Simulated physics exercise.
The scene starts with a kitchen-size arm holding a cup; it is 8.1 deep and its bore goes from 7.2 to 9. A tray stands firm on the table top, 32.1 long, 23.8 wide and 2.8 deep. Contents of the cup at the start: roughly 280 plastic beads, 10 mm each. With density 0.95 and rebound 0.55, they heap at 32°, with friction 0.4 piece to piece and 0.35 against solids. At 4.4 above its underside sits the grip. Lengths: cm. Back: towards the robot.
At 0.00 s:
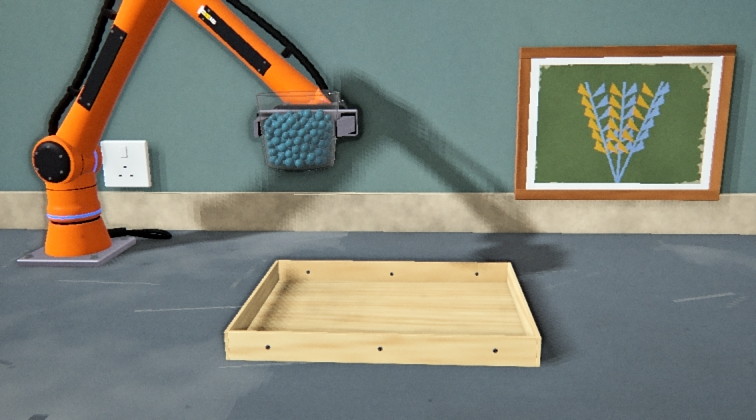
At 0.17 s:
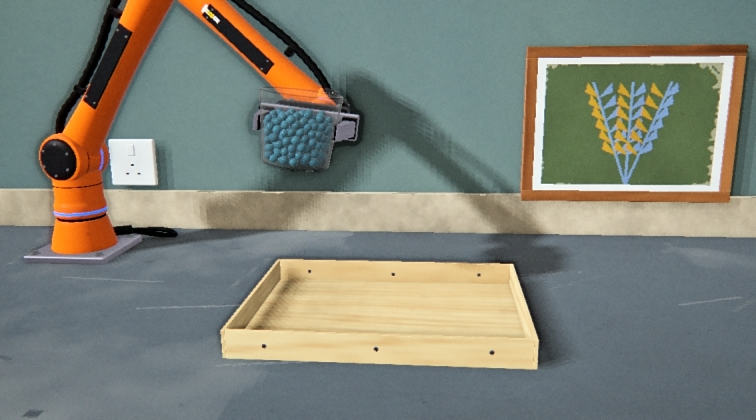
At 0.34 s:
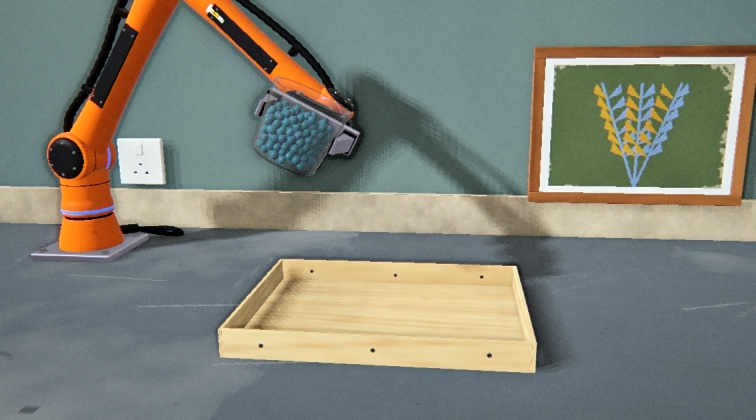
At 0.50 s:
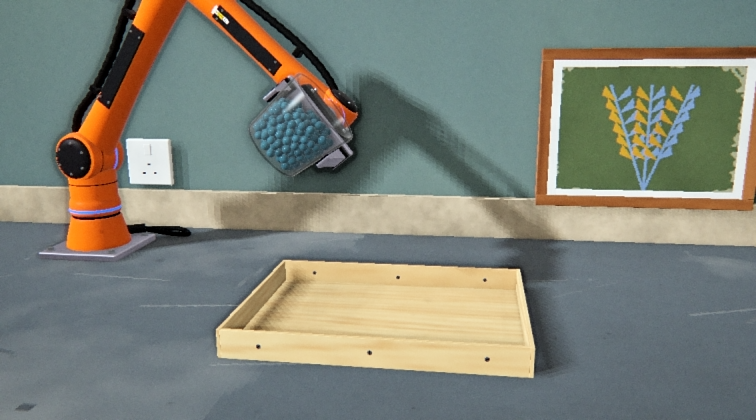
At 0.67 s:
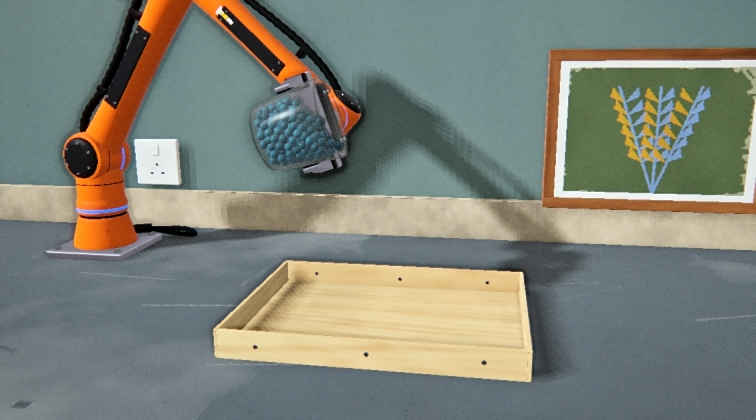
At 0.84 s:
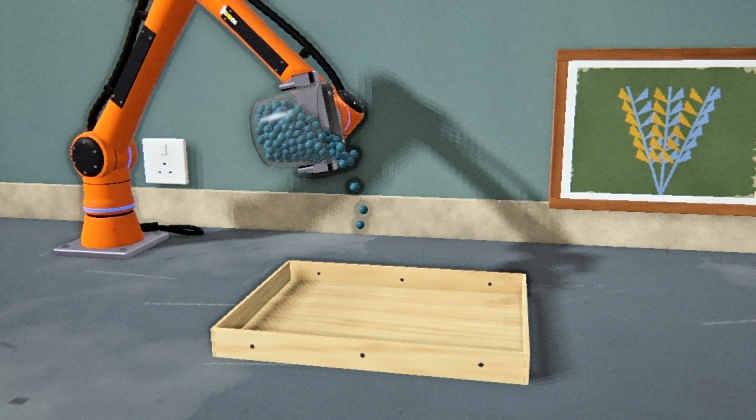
An orange robot arm holds a clear cup packed with blue-green beads above and behind a shallow wooden tray, beside a framed picture on the wall. It steadily tilts the cup toward the right, and the beads shift inside until a few slip over the rim and drop through the air.
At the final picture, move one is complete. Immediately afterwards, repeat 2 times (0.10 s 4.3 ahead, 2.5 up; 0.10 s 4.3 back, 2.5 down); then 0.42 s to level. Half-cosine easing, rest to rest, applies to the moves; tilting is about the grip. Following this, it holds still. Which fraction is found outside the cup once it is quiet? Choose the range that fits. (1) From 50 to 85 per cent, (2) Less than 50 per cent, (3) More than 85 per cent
Answer: 3.
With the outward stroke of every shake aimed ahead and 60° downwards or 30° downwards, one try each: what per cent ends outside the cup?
Roughly 50 per cent, then 70 per cent.
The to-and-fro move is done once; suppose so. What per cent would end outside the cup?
It would be near 100 per cent.
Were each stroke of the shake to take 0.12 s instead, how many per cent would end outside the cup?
That would give around 95 per cent.
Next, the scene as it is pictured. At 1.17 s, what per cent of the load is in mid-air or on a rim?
0 %.
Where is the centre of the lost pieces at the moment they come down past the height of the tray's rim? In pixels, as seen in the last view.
Their middle lies around (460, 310).
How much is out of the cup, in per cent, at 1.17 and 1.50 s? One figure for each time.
At the first moment 100 per cent, at the second 100 per cent.
By 1.17 s, tilted 79° forward, highest piece 22 above the table; 276 in the tray, 1 in the cup.
By 1.50 s, tilted 26° forward, highest piece 3 above the table; 264 in the tray, 13 on the table or floor.
By 1.86 s, level, highest piece 2 above the table; 264 in the tray, 13 on the table or floor.
By 2.91 s, level, highest piece 2 above the table; 264 in the tray, 13 on the table or floor.
Final count, 264 in the tray, 13 on the table or floor. That is 100 % outside the cup.
